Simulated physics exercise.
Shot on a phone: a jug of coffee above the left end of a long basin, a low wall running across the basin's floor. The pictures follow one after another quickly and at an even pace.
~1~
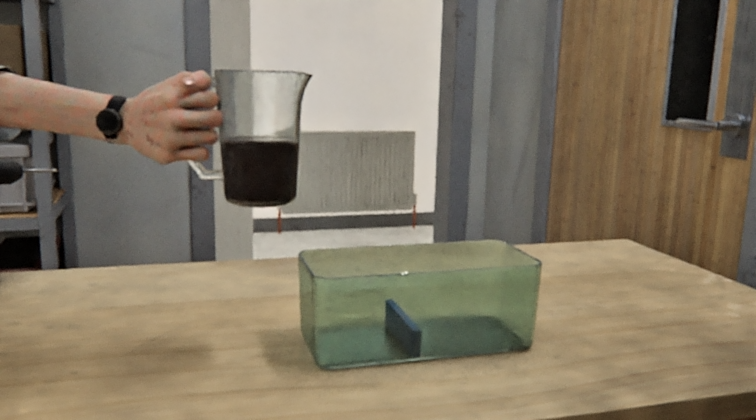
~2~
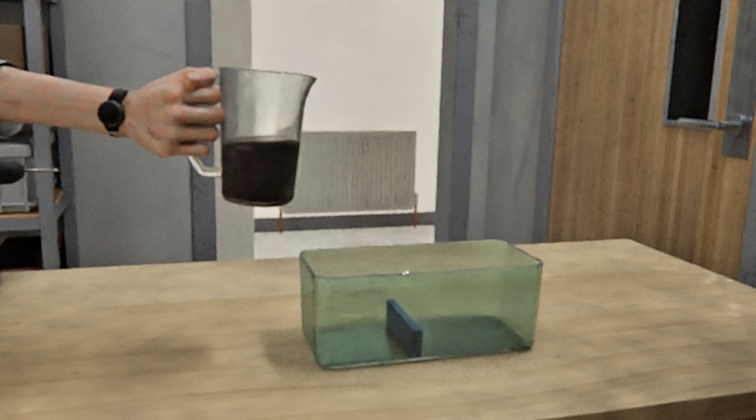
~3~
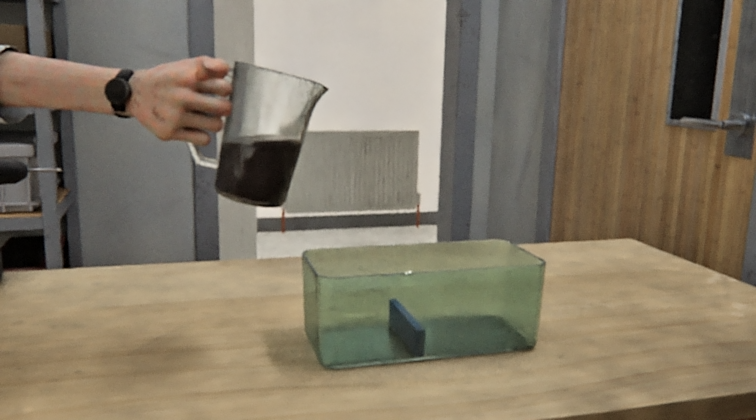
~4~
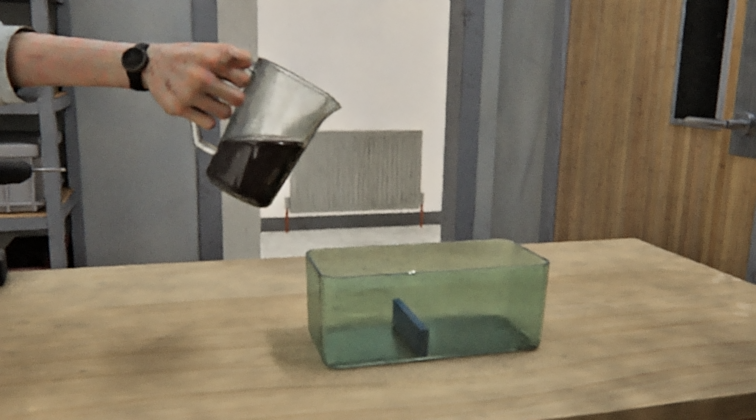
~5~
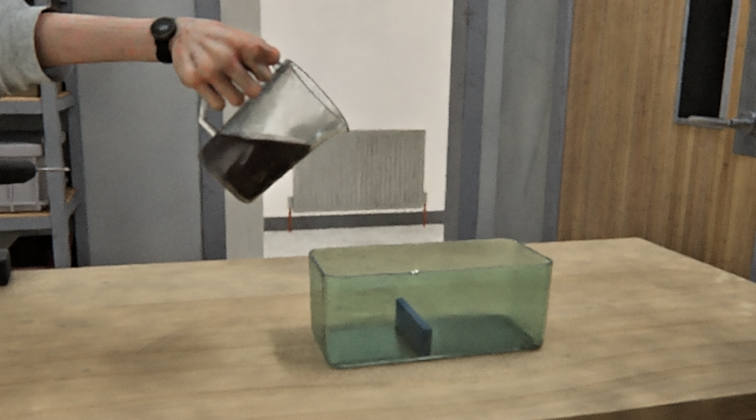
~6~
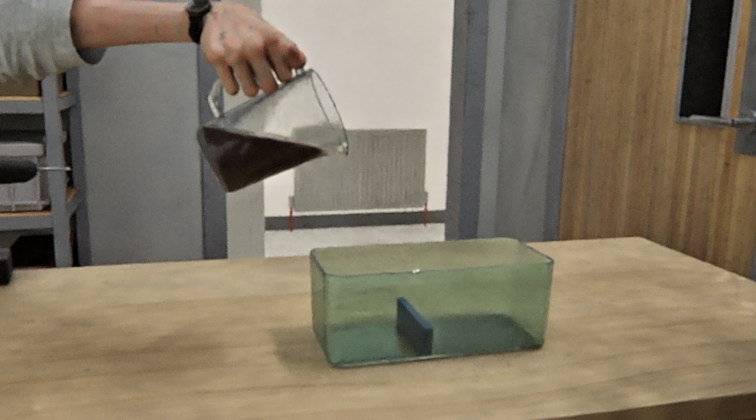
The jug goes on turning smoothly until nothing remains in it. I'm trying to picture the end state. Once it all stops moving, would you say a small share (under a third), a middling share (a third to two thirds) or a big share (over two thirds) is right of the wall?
A small share, under a third.
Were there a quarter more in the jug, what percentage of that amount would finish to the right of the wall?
The share comes to roughly 20 per cent.
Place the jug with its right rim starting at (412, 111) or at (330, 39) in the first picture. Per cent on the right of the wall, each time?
About 90 per cent, then about 75 per cent.
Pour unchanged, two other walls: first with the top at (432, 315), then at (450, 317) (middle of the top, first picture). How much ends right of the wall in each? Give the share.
First try close to 10 percent, second try close to 20 percent.
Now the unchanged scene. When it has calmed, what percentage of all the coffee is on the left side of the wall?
Estimate: Some 80 per cent.
A moment on, the jug is tipped on its side and 72 per cent is still to pour, 4 is left of the wall and 0 right of it.
Next, the jug is tipped on its side and 30 per cent is still to pour, 45 is left of the wall and 0 right of it.
Then the jug is tipped on its side and 10 per cent is still to pour, 63 is left of the wall and 13 right of it.
Later the jug is tipped on its side and 2 per cent is still to pour, 76 is left of the wall and 14 right of it.
Finally, 80 per cent lies left of the wall, 16 right of it and 5 outside.
